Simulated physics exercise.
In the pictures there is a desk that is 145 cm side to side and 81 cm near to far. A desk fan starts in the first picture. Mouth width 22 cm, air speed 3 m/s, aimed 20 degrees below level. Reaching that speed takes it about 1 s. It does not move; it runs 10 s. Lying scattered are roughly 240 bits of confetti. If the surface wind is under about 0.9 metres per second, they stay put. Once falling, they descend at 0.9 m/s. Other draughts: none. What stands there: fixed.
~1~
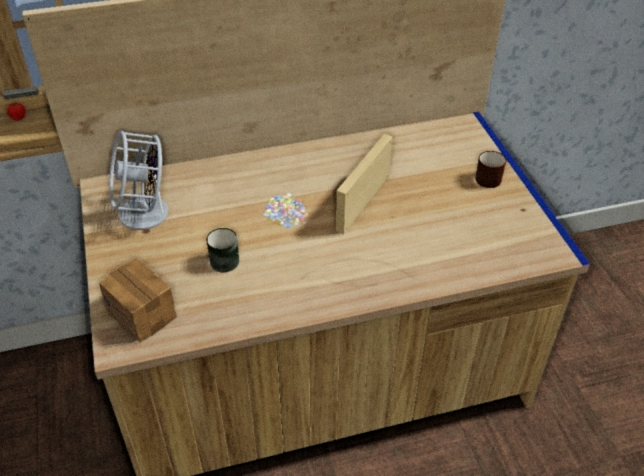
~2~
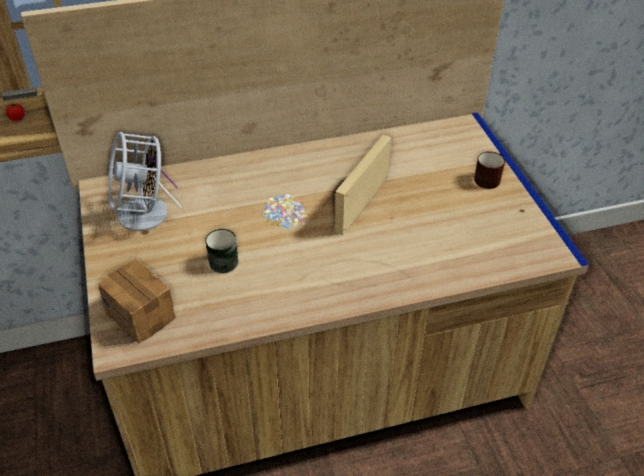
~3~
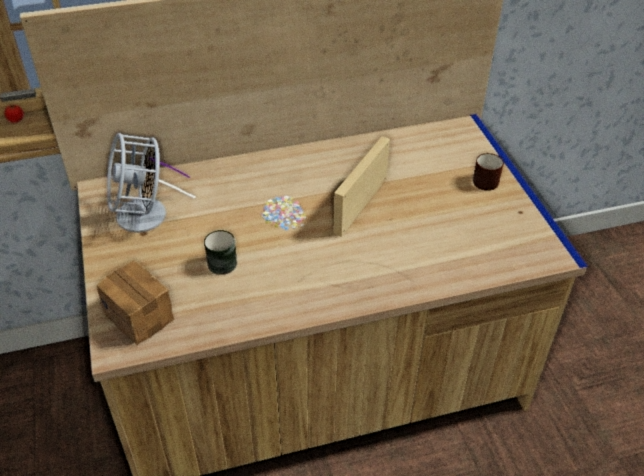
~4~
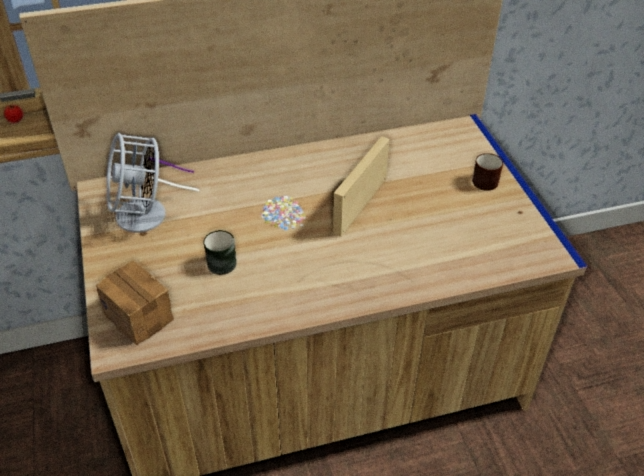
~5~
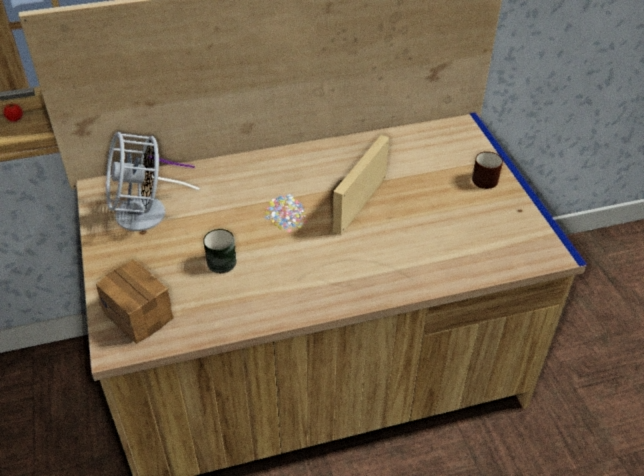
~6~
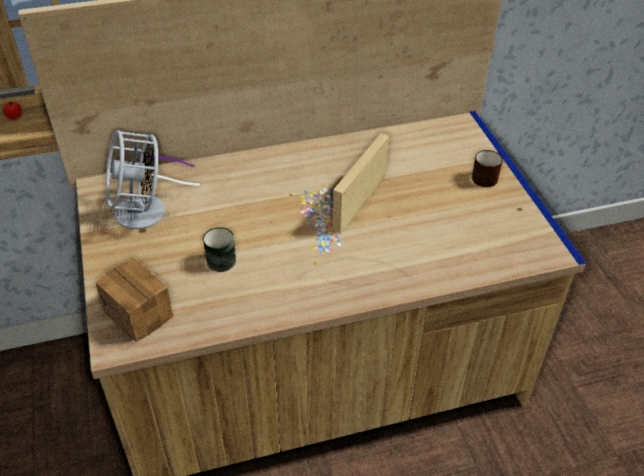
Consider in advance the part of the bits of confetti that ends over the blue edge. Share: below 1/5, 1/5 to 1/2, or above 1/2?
Looks like a fifth up to half will finish beyond that edge.
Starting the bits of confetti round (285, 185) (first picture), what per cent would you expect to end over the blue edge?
90 %.
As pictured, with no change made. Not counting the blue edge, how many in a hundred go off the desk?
Near 40 %.
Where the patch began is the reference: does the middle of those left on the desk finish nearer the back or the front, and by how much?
Direction: Frontward; shift: About 10 cm.
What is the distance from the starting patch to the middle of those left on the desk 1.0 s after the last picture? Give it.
I'd guess near 20 cm.
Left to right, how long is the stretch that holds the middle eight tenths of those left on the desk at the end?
About 0 cm.
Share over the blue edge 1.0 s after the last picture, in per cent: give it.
I'd say near 15 per cent by then.
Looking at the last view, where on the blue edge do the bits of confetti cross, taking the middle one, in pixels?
Median crossing, approx. (489, 131).
Then, 1.0 s after the last picture the count stands so, 13 % are over the blue edge; the middle of those still in play is near (344, 212).
Then, 2.2 s after the last picture the count stands so, 24 % are over the blue edge; the middle of those still in play is near (345, 214).
Then, 4.6 s after the last picture the count stands so, 29 % are over the blue edge; the middle of those still in play is near (345, 215).
Then, 9.1 s after the last picture, at the end, 38 % are over the blue edge; the middle of those still in play is near (338, 221).
